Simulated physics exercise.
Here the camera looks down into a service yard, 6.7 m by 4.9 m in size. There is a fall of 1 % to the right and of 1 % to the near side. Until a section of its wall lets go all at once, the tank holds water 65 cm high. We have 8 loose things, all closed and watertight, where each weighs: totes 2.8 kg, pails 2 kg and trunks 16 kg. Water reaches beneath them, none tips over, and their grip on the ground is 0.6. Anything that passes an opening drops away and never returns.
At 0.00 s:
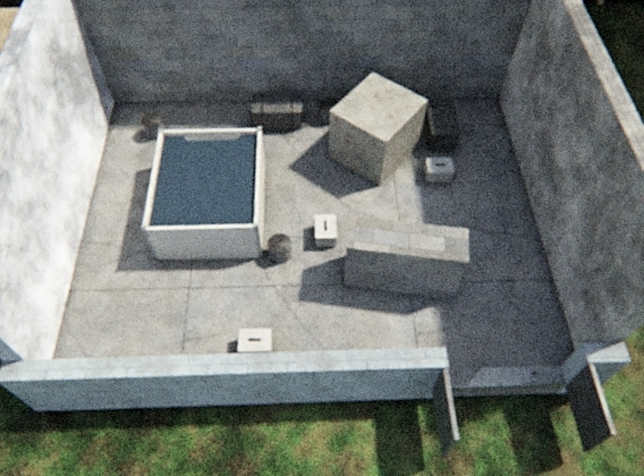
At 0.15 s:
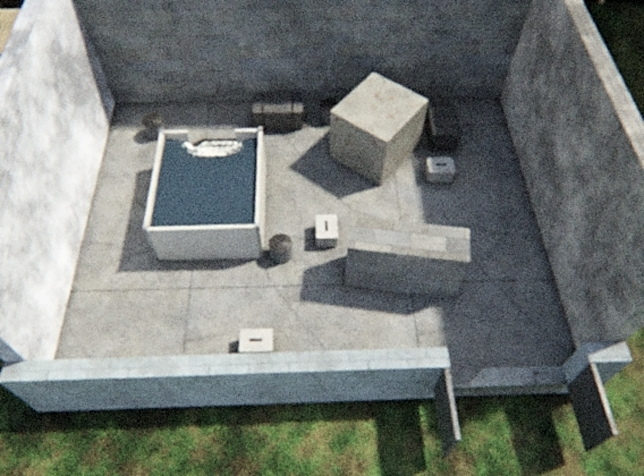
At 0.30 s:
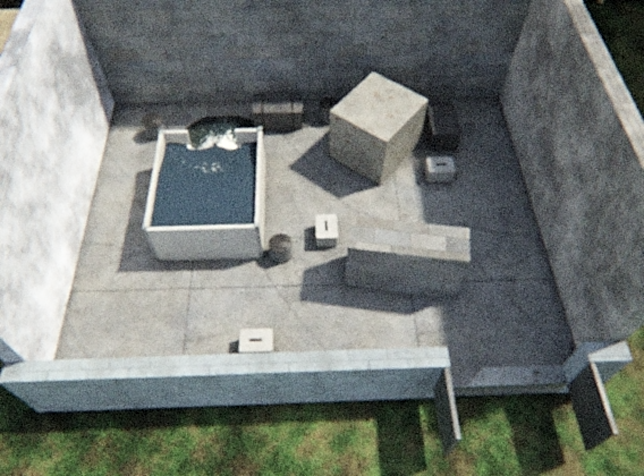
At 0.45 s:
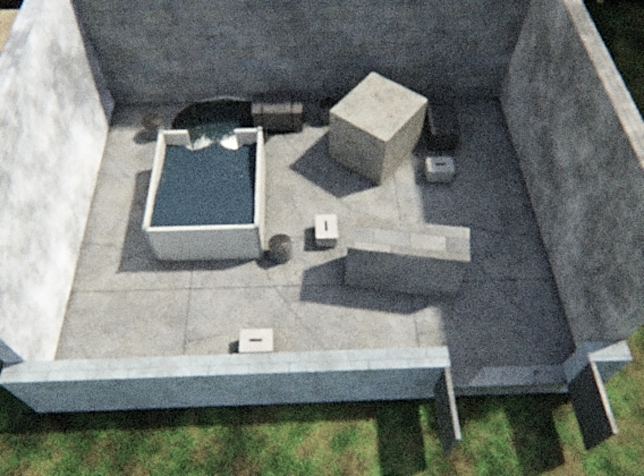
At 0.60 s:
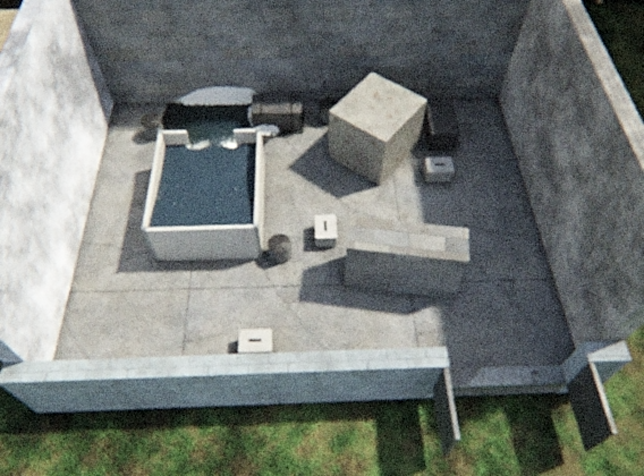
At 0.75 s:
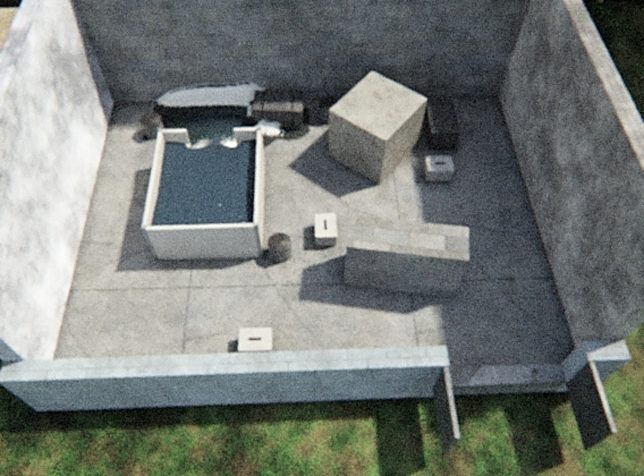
Walled service yard seen from above, with water pouring over the far side of a white tank and spreading behind it.
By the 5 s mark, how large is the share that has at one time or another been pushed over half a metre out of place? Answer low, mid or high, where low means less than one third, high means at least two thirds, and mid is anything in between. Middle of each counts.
Mid.
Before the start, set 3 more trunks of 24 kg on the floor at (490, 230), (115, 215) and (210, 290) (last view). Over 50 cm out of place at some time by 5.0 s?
Result, in sequence: Below the mark / above the mark / below the mark.
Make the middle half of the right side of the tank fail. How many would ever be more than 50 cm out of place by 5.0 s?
That gives 3 of them.
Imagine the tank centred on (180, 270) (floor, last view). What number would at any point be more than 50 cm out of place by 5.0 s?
Result: 3.
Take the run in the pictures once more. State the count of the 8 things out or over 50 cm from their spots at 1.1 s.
I count 0 of them.
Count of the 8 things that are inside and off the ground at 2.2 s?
The number is 2.
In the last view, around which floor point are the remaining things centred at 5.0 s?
That lands at roughly (354, 226).
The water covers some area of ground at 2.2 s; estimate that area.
I'd put it close to 10.5 m2.
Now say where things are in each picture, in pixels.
The first picture shows a trunk at (277, 102) rests on the ground; a tote at (440, 165), on the bottom; water covers 2.4 m2; 0 of 8 have shifted.
The second picture shows a trunk at (277, 103), on the bottom; a tote at (441, 165) rests on the ground; water covers 2.9 m2; 0 of 8 have shifted.
The third picture shows a trunk at (277, 103), on the bottom; a tote at (441, 164) rests on the ground; 3.5 m2 under water; 0 of 8 have shifted.
The fourth picture shows a trunk at (277, 103) rests on the ground; a tote at (440, 164), on the bottom; water covers 4.2 m2; 0 of 8 have shifted.
The fifth picture shows a trunk at (276, 103), on the bottom; a tote at (440, 165), on the bottom; water covers 4.6 m2; 0 of 8 have shifted.
The sixth picture shows a trunk at (278, 101) rests on the ground, 3 cm from its start; a tote at (440, 164), on the bottom; 4.9 m2 under water; 0 of 8 have shifted.
After 1.1 s 0 of 8 are over 50 cm from their spots; 0 afloat.
After 2.2 s 2 of 8 are over 50 cm from their spots; 2 afloat.
After 3.5 s 3 of 8 are over 50 cm from their spots; 3 afloat.
After 5.0 s 5 of 8 are over 50 cm from their spots, and 5 have been at some point; 3 afloat.
